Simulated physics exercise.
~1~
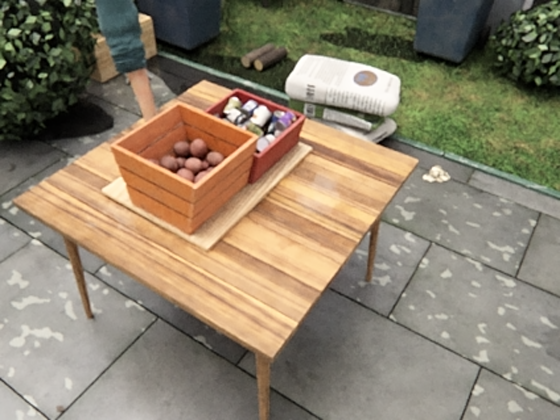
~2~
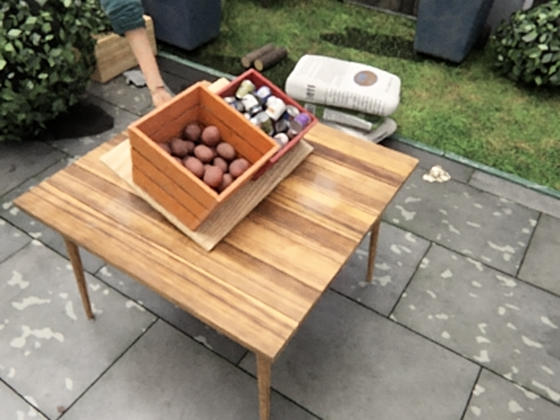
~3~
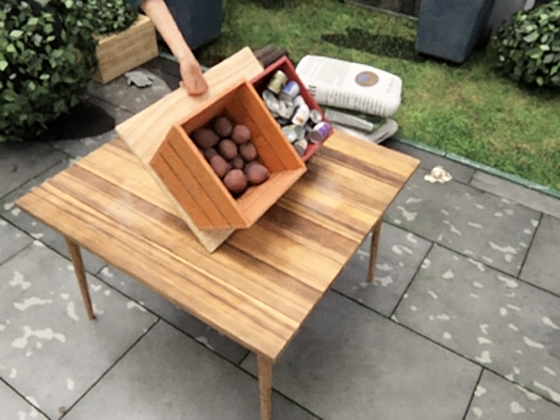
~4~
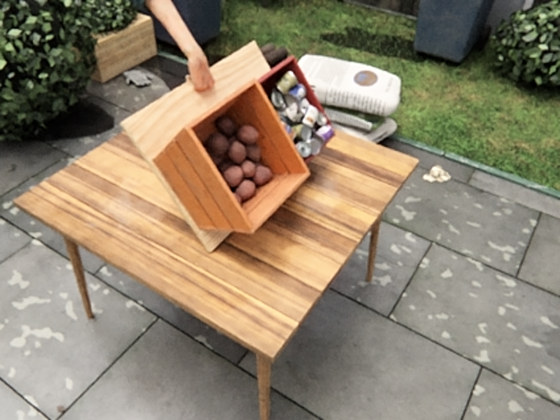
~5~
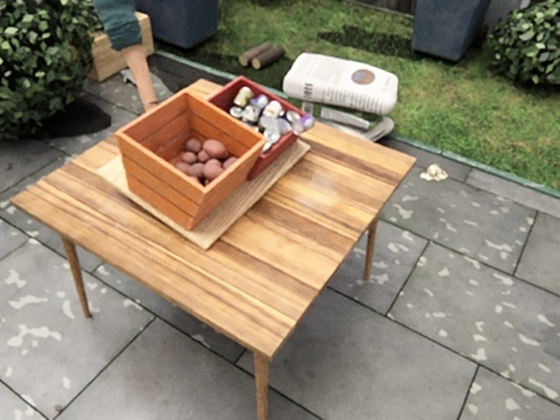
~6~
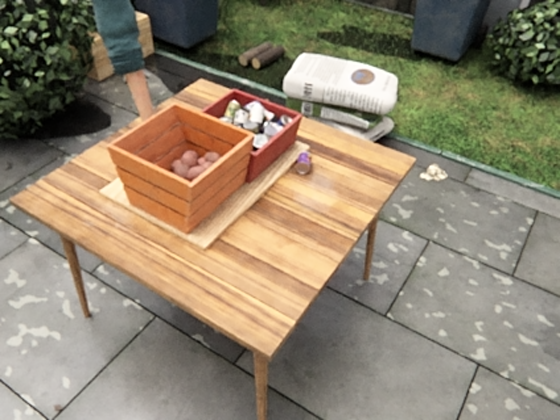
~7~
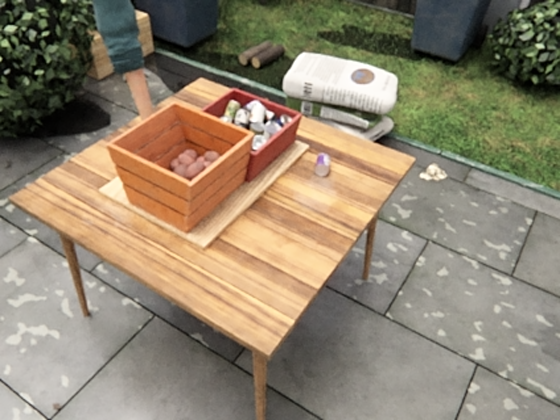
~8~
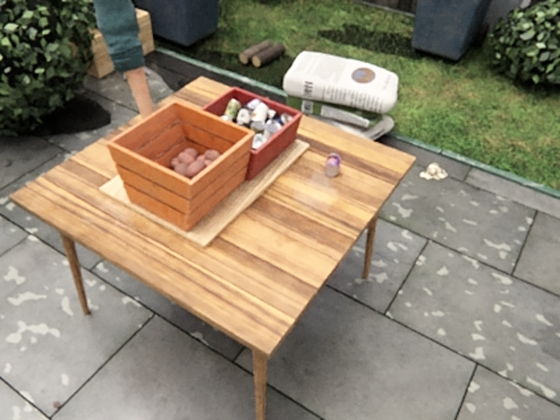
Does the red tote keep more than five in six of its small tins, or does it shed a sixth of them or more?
It keeps more than five in six of them. Only one small tin ends up out on the table to the right, and the rest are still in the red tote when the board is flat again.
